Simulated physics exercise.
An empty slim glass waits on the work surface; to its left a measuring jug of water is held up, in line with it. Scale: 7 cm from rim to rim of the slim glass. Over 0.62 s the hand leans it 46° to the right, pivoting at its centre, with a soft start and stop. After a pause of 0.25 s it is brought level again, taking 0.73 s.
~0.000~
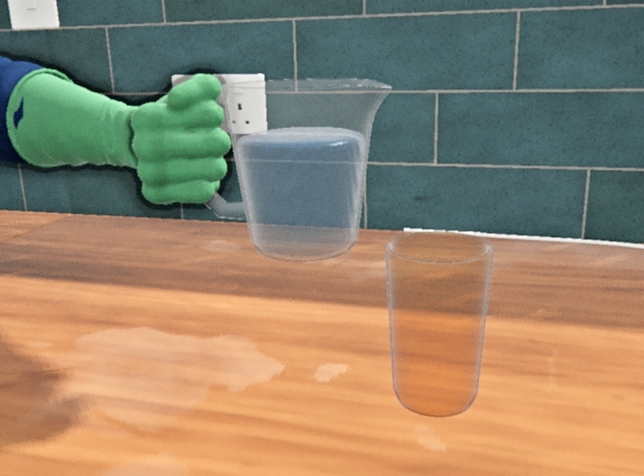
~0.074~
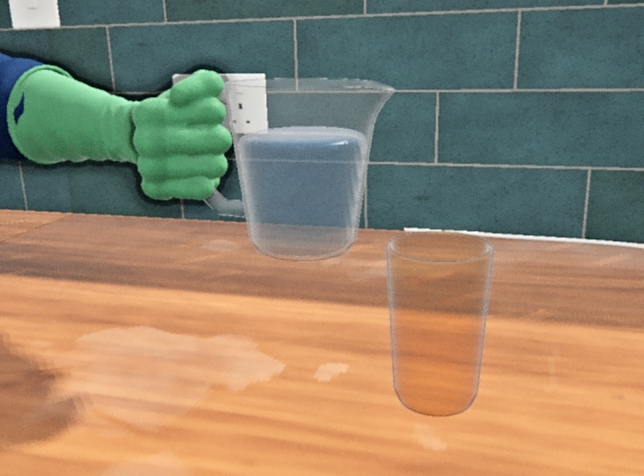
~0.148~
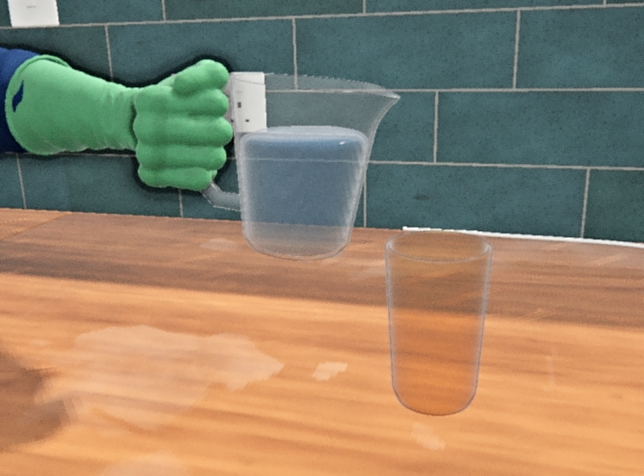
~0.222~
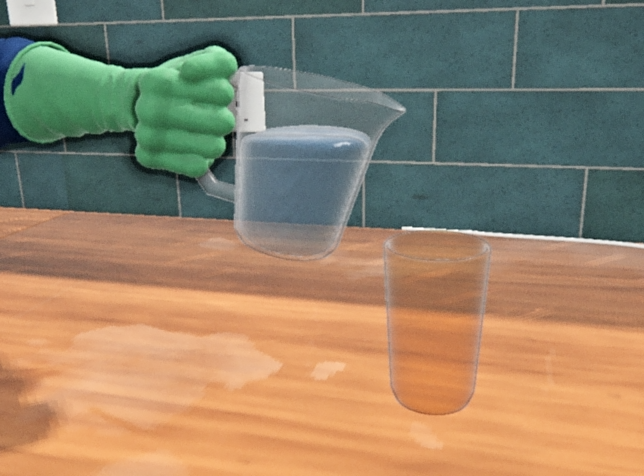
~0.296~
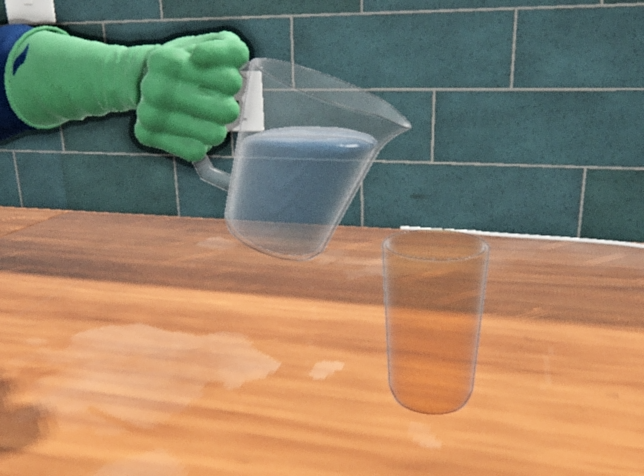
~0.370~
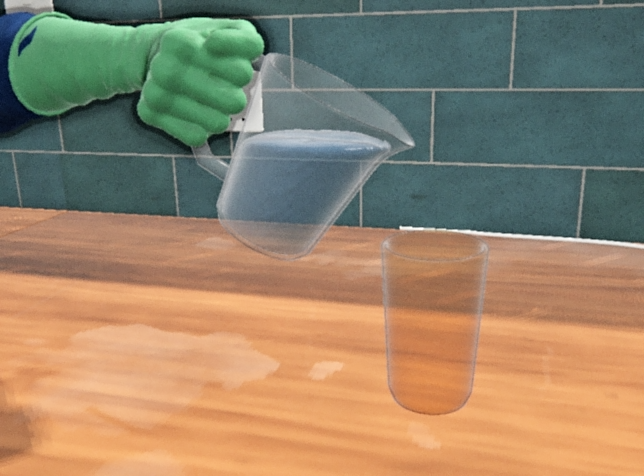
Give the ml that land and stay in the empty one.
Close to 60 ml.
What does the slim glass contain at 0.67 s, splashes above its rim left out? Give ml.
Close to 10 ml.
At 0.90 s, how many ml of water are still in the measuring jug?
Some 380 ml.
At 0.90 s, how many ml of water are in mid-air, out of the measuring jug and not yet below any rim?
Close to 10 ml.
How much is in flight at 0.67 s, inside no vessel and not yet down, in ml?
About 15 ml.
Then, 0.67 s in, the tilt is 46° and the slim glass has 10 ml, the measuring jug 405 ml, and 0 ml is on the work surface.
Then, 0.90 s in, the tilt is 46° and the slim glass has 40 ml, the measuring jug 380 ml, and 0 ml is on the work surface.
Then, 1.13 s in, the tilt is 33° and the slim glass has 60 ml, the measuring jug 370 ml, and 0 ml is on the work surface.
Then, 1.38 s in, the tilt is 9° and the slim glass has 60 ml, the measuring jug 370 ml, and 0 ml is on the work surface.
Finally, the slim glass has 60 ml, the measuring jug 370 ml, and 0 ml is on the work surface.
